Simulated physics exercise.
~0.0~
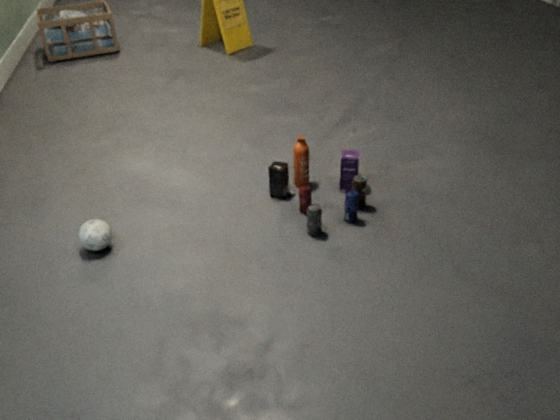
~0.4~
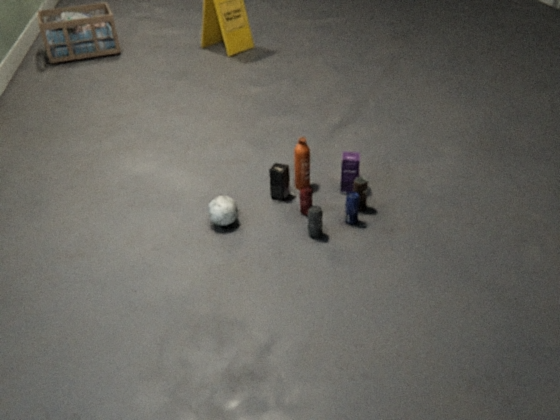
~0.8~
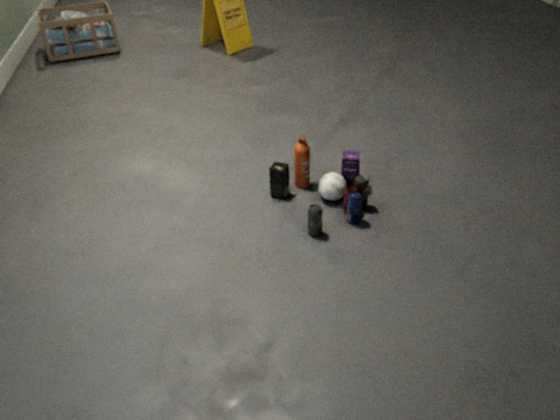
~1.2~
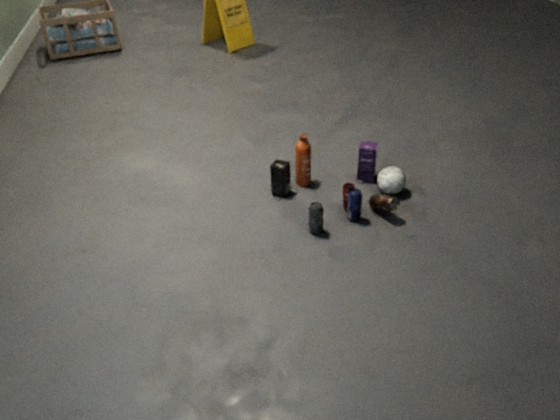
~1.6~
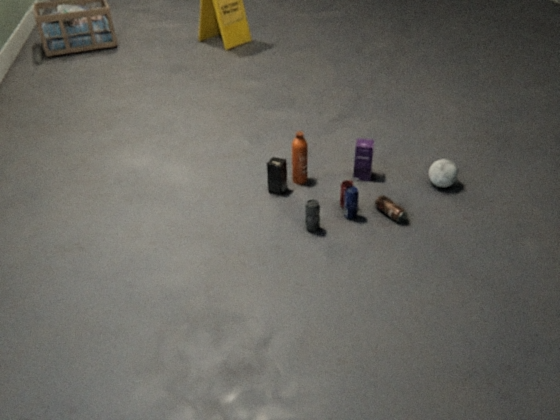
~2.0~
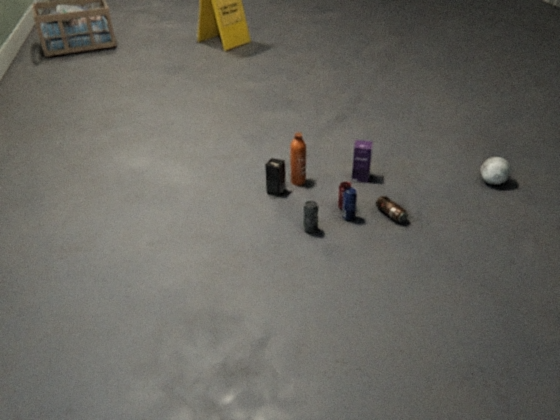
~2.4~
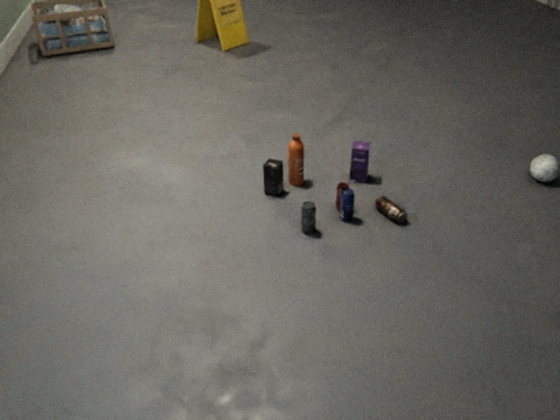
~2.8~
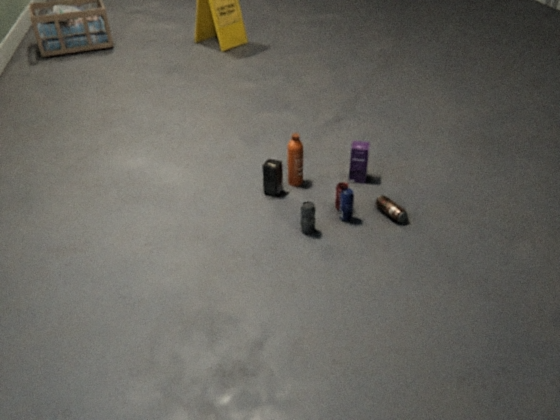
The clip opens on a pale ball rolling right across a gray floor toward a loose cluster of seven small upright items, with a yellow floor sign and a wooden crate behind. The ball passes in front of the black carton and enters the group, where the small red can shifts right, close to the blue one, but stays upright. Next, the brown can topples onto its side and the purple carton slides slightly right, still standing. The ball continues rightward and rolls out of view. Only the brown can ends up lying down, while the other six items remain standing.
